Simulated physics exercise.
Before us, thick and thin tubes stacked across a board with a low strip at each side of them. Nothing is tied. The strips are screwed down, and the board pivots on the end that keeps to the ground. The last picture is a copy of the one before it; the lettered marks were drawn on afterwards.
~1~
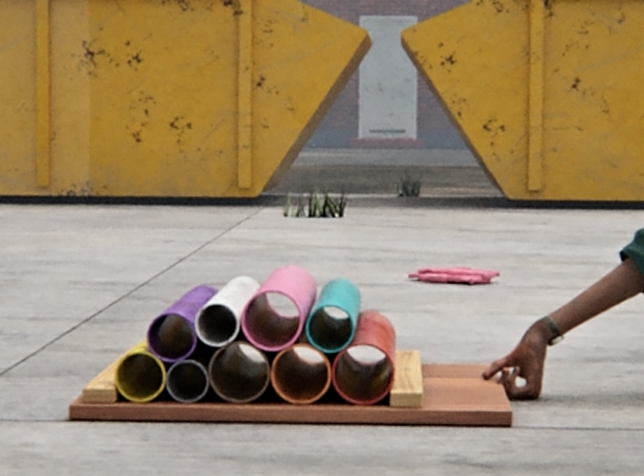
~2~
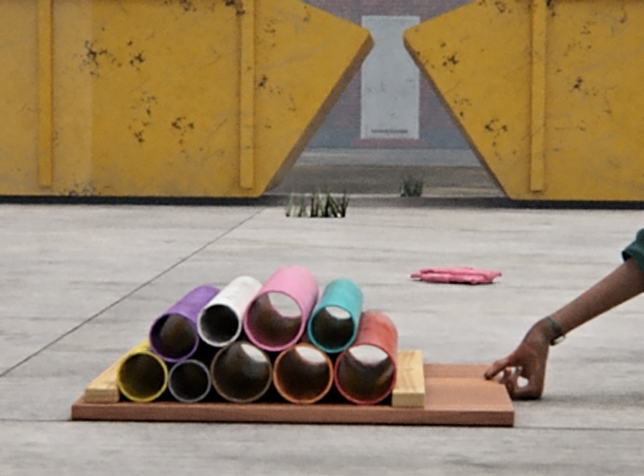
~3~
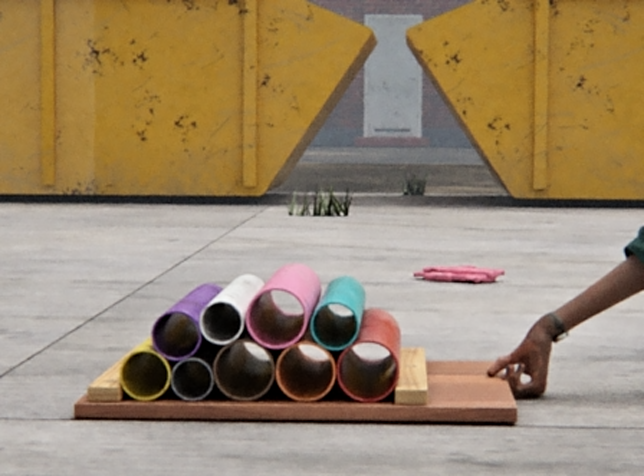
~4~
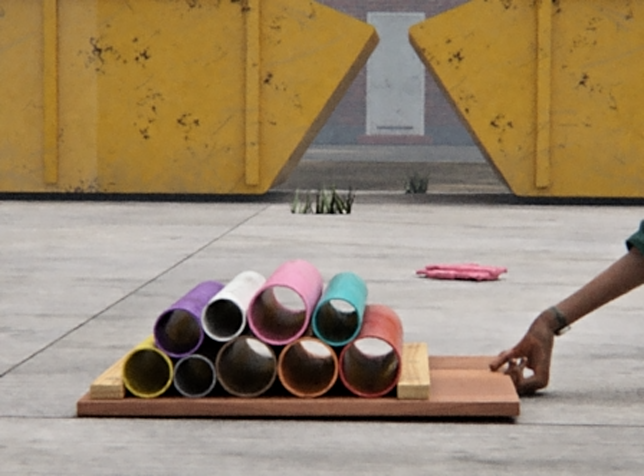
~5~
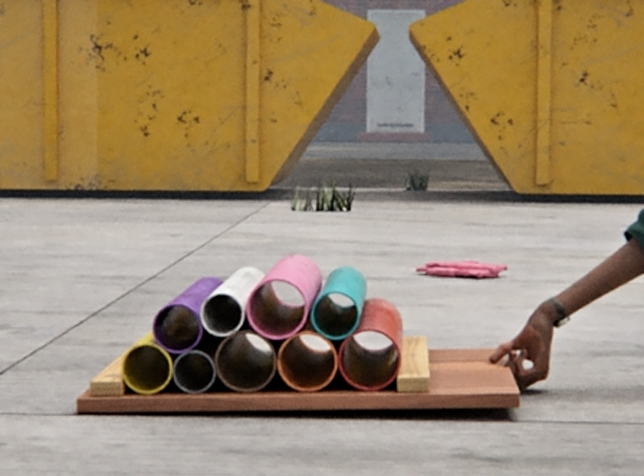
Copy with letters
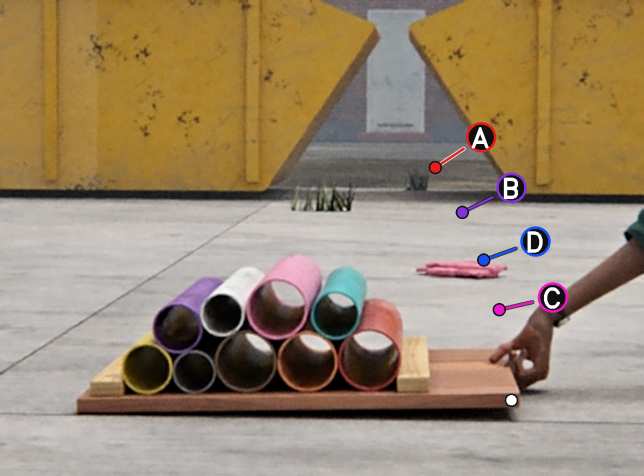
The footage shows colourful tubes stacked in two rows between low wooden strips on a board, while a hand at the right grips the board's end and then raises it slightly off the paved ground, the tubes staying stacked.
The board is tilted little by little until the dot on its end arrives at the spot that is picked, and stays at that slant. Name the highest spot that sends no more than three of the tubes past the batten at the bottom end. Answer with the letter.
Raise it to B.
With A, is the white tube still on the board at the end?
No, with A.
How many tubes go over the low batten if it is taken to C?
It comes to none.
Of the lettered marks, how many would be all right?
Three of the four.
On the marked copy, A at (435, 168); B at (462, 212); C at (499, 310); D at (484, 260); the white dot at (511, 400).
Following B. Soon after the start, board at 16°.
Later, board at 27°.
In the end, board at 27°, none over the low batten.
As for the rest, A four over the low batten (turquoise, pink, purple, white); C none over the low batten; D none over the low batten.
